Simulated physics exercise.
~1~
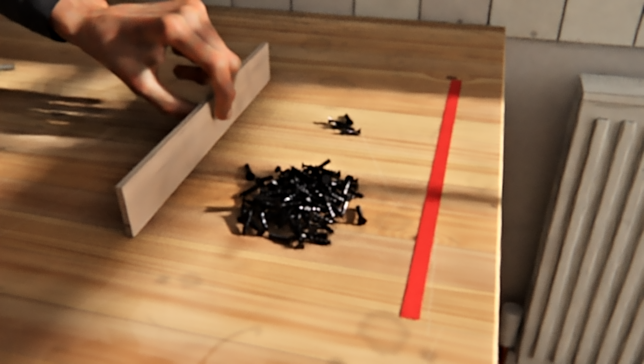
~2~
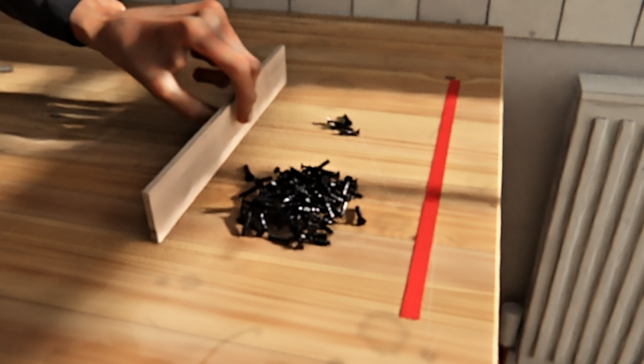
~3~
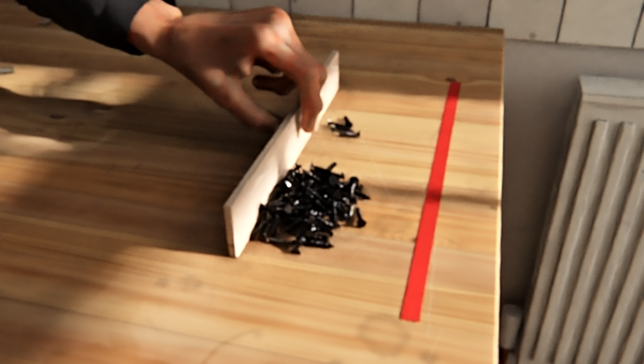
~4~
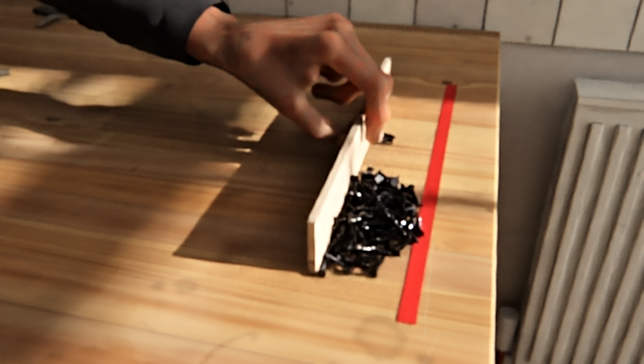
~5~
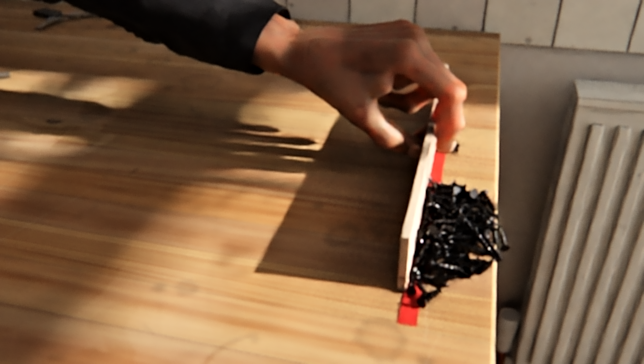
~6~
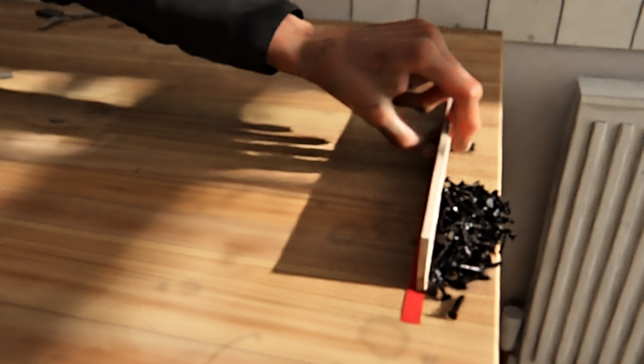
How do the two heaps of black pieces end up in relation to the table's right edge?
The nearer, larger heap ends up with some pieces over the edge, while the small farther heap stays entirely on the table.
